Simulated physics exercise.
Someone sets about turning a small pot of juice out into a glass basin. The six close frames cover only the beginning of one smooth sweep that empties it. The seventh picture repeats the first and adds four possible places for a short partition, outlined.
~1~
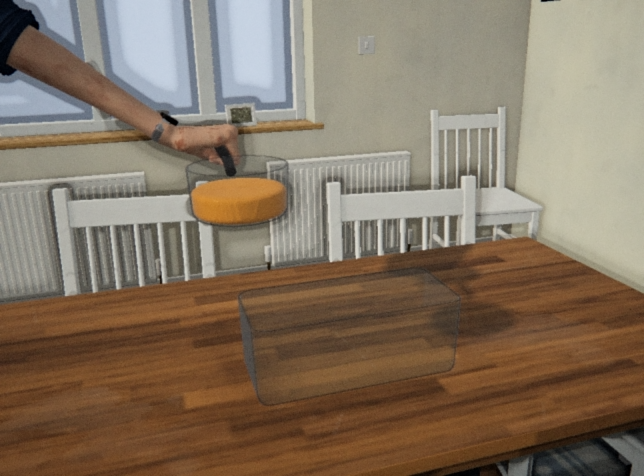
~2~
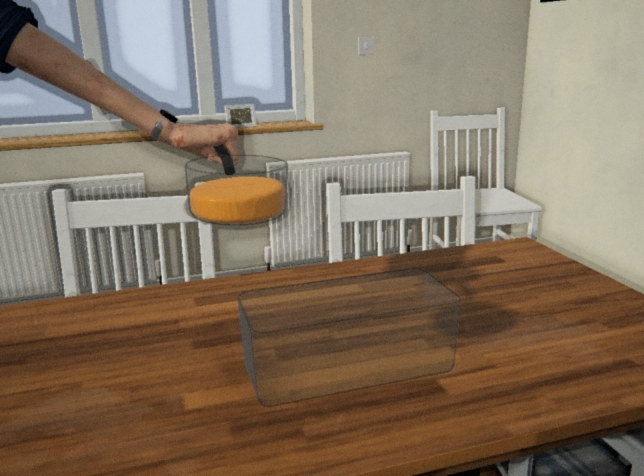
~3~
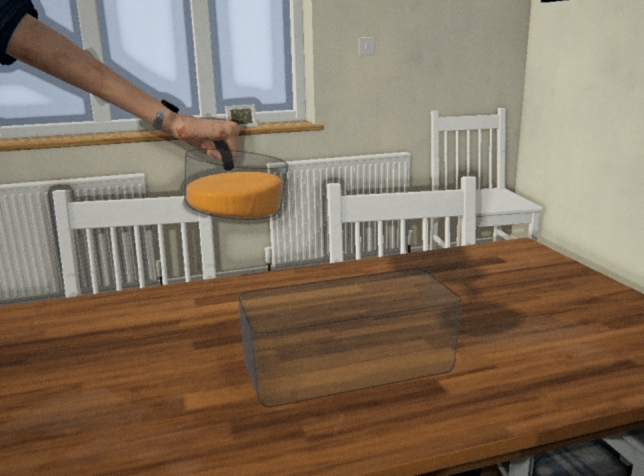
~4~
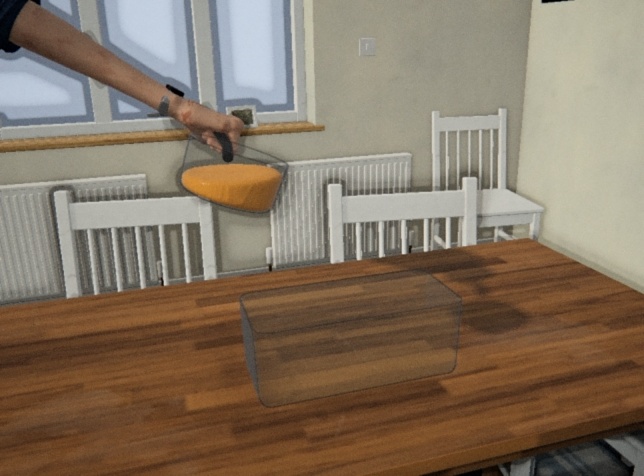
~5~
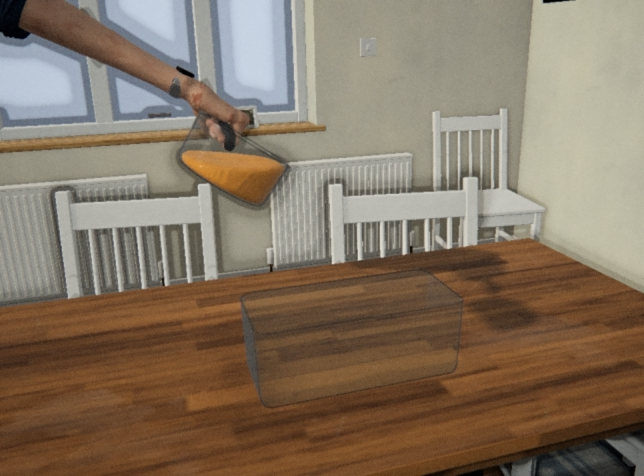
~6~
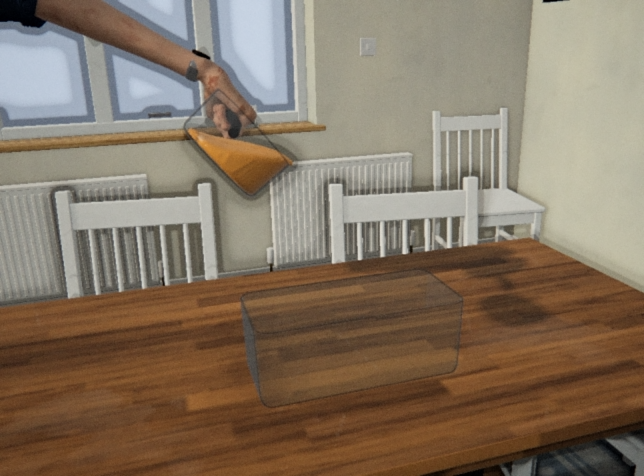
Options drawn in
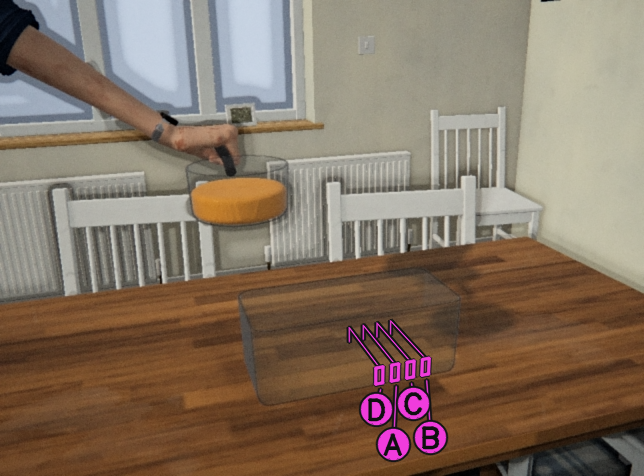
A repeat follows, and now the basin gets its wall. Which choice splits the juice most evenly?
A works best here.
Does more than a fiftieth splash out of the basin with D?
Yes.
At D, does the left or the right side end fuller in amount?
More ends on the right.
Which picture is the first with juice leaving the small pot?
Picture 6.
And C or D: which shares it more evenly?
The answer is D.
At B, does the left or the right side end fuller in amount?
More ends on the left.
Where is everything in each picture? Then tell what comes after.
Upright, lip at (285, 161); basin from (258, 404) to (453, 367); nothing has left yet.
Tipped about 2°, lip at (284, 161); nothing has left yet.
Tipped about 9°, lip at (285, 162); nothing has left yet.
Tipped about 21°, lip at (286, 162); nothing has left yet.
Tipped about 35°, lip at (287, 163); nothing has left yet.
Tipped about 51°, lip at (287, 162); juice is over the lip, down to (287, 162).
On the marked copy, A at (396, 386); B at (426, 380); C at (411, 383); D at (380, 389).
If A is chosen, about 51 % ends left of the wall and 41 % right of it; 8 % is lost outside.
If B is chosen, about 77 % ends left of the wall and 13 % right of it; 10 % is lost outside.
If C is chosen, about 78 % ends left of the wall and 15 % right of it; 7 % is lost outside.
If D is chosen, about 31 % ends left of the wall and 62 % right of it; 7 % is lost outside.
